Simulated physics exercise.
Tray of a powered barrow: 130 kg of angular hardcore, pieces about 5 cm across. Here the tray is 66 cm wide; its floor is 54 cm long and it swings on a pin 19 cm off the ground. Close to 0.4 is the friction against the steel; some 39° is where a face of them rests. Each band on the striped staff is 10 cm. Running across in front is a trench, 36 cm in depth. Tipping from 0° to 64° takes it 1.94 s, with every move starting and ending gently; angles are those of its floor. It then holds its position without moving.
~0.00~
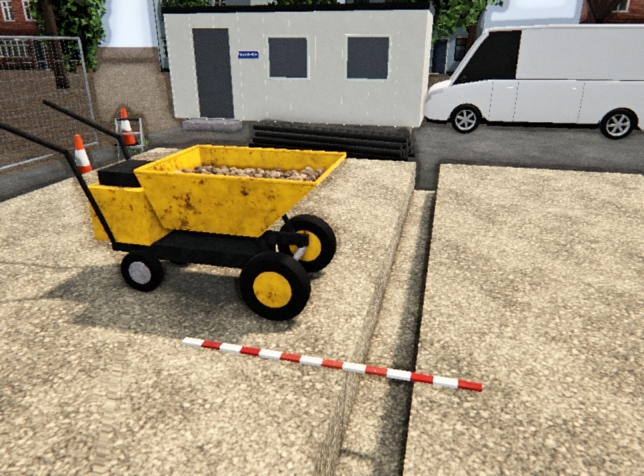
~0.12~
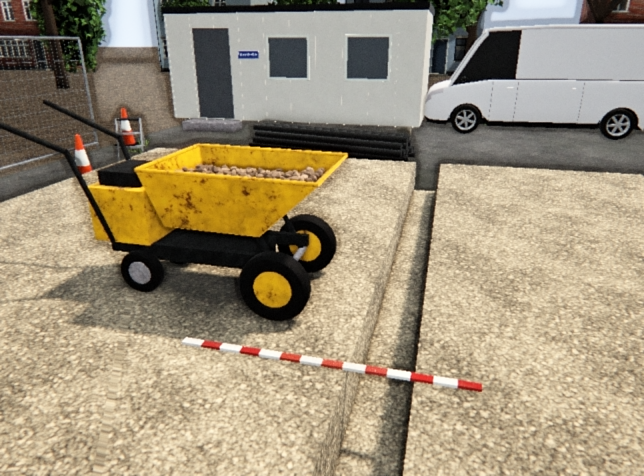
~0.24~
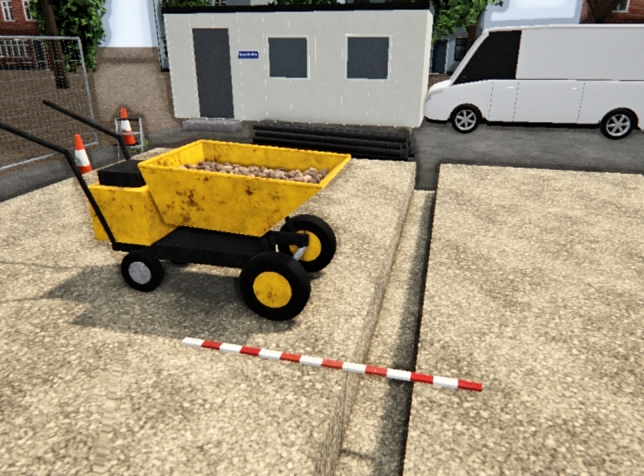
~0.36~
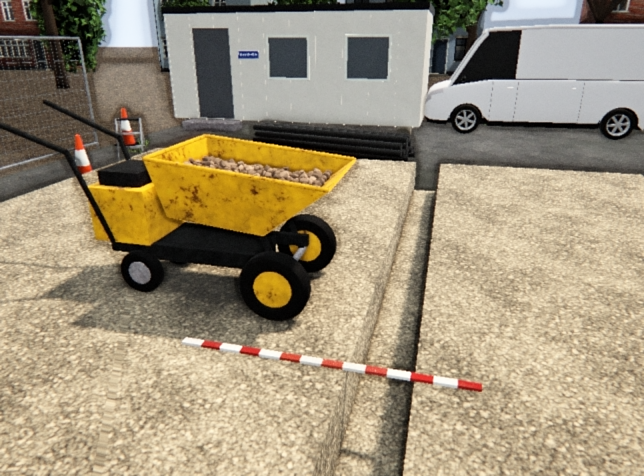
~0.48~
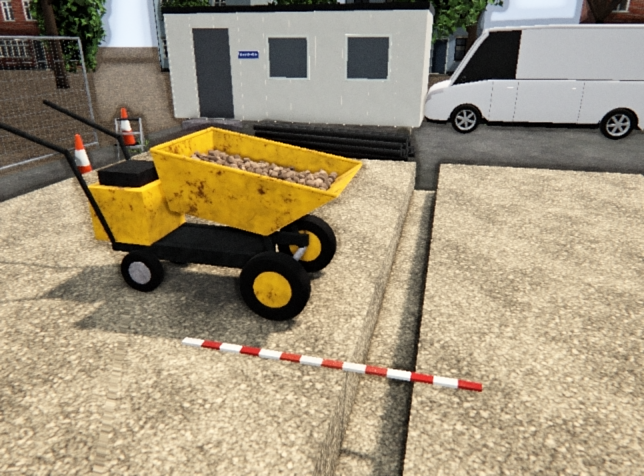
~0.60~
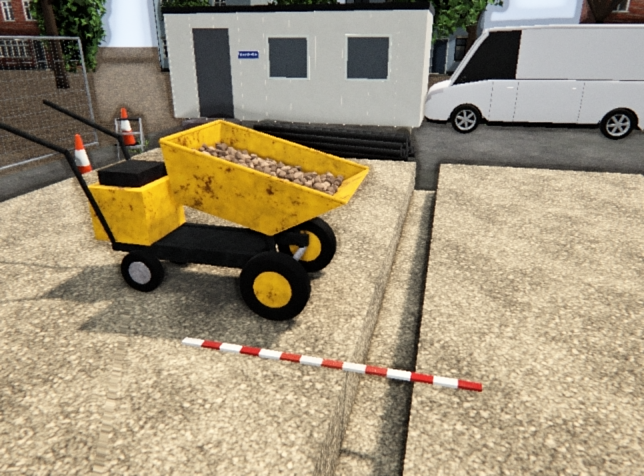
The yellow tray of stones on a wheeled barrow tilts gradually forward to the right.
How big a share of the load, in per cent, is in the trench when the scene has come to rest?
A share of about 58 percent.
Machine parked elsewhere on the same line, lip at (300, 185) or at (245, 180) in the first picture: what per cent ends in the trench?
About 75 per cent first, then about 60 per cent.
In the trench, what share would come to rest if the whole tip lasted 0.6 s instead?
Close to 40 percent, then.
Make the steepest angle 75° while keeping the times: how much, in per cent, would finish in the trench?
Close to 60 per cent then.
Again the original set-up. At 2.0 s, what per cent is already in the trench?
Some 10 per cent.
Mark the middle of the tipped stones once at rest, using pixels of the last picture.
I'd point to around (412, 340).
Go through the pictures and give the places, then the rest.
In the first picture, lip at (316, 184), floor tilted 0°, highest stones at (245, 173).
In the second picture, lip at (318, 185), floor tilted 1°, highest stones at (238, 172); the stones move at 0.1 m/s on average.
In the third picture, the tray is at 3°, its lip at (322, 187); the top of the load is at (217, 168); the stones move at 0.2 m/s on average.
In the fourth picture, the tray is at 6°, its lip at (328, 191); the top of the load is at (206, 164); the stones move at 0.3 m/s on average.
In the fifth picture, lip at (336, 196), floor tilted 10°, highest stones at (211, 158); the stones move at 0.3 m/s on average.
In the sixth picture, the tray is at 15°, its lip at (345, 203); the top of the load is at (217, 150); the stones move at 0.4 m/s on average.
After 1.5 s the floor is at 54°; 100 % in the tray; the foremost stones are at (380, 245).
After 2.0 s the floor is at 64°; 81 % in the tray, 9 % in the trench, 11 % past the trench; the foremost stones are at (457, 312).
After 2.4 s the floor is at 64°; 48 % in the tray, 18 % in the trench, 35 % past the trench; the foremost stones are at (517, 324).
After 4.3 s the floor is at 64°; 7 % in the tray, 58 % in the trench, 34 % past the trench; the foremost stones are at (536, 328).
